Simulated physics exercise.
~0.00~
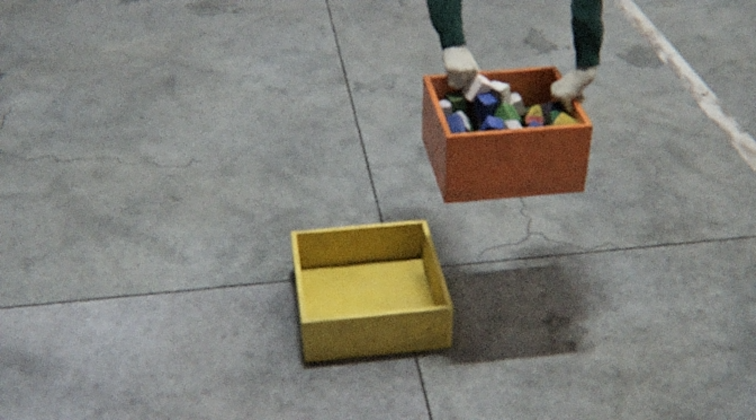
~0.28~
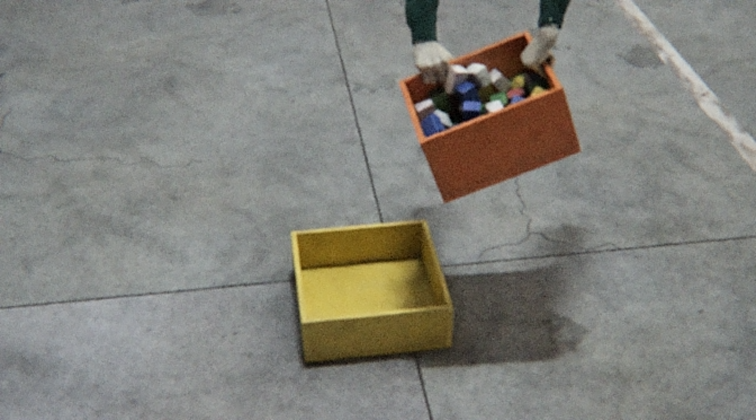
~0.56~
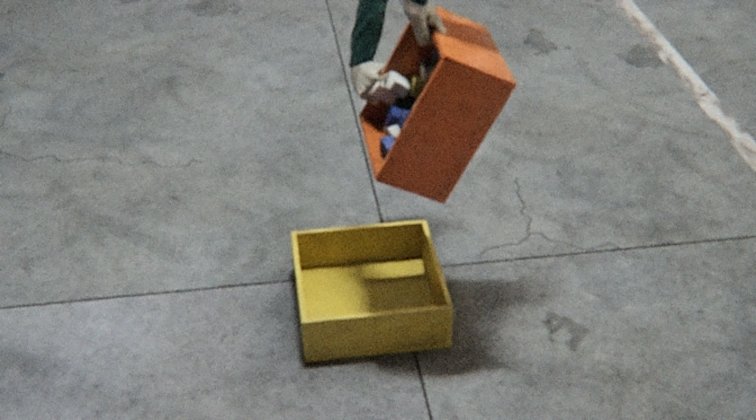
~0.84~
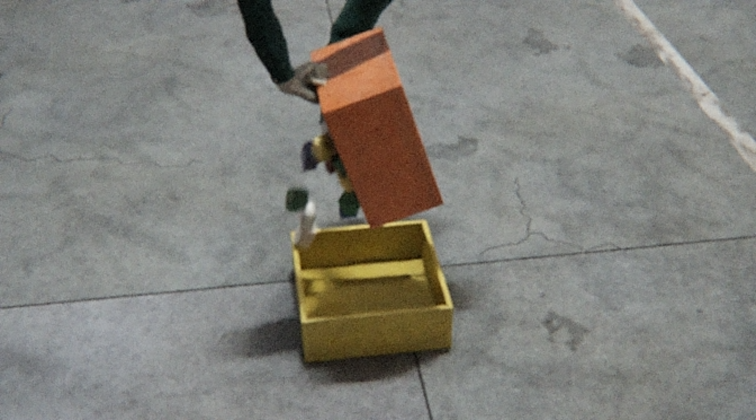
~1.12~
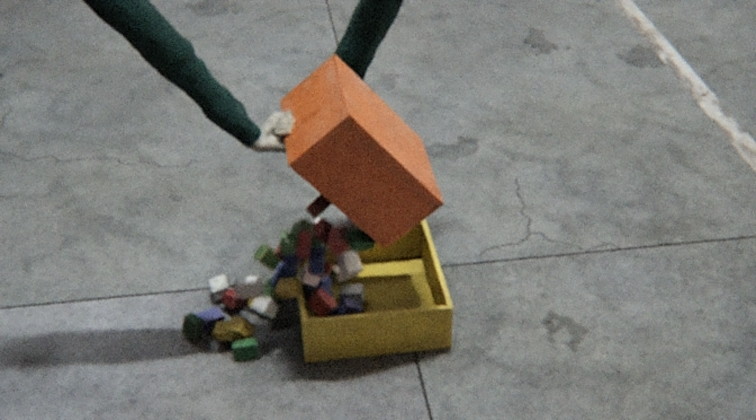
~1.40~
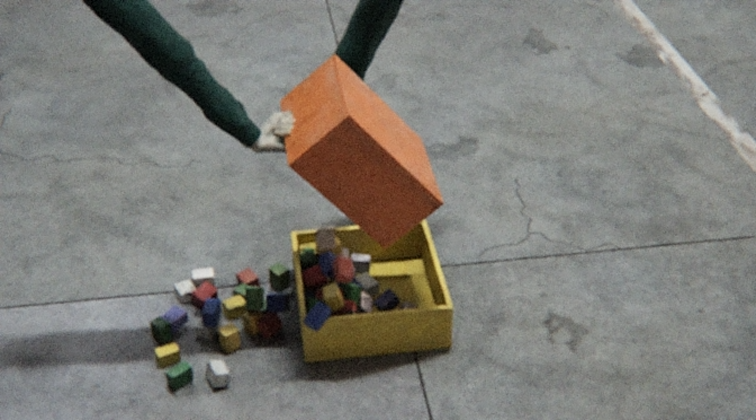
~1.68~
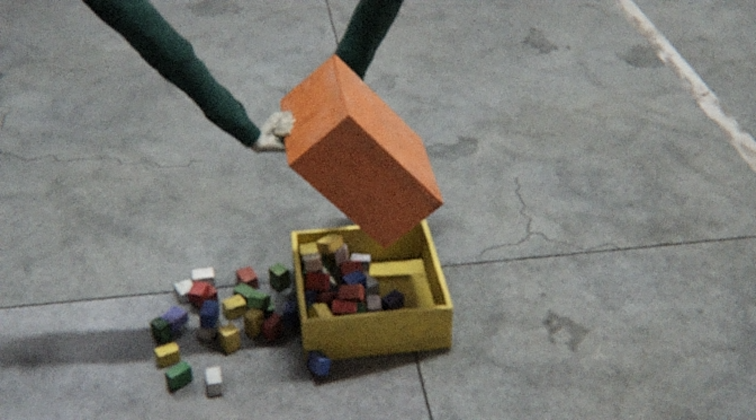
A worker in green sleeves and pale gloves tipped an orange box of colorful toy bricks leftward until it was nearly upside down, and the bricks tumbled out, many landing in the yellow box below and others scattering on the floor to its left.
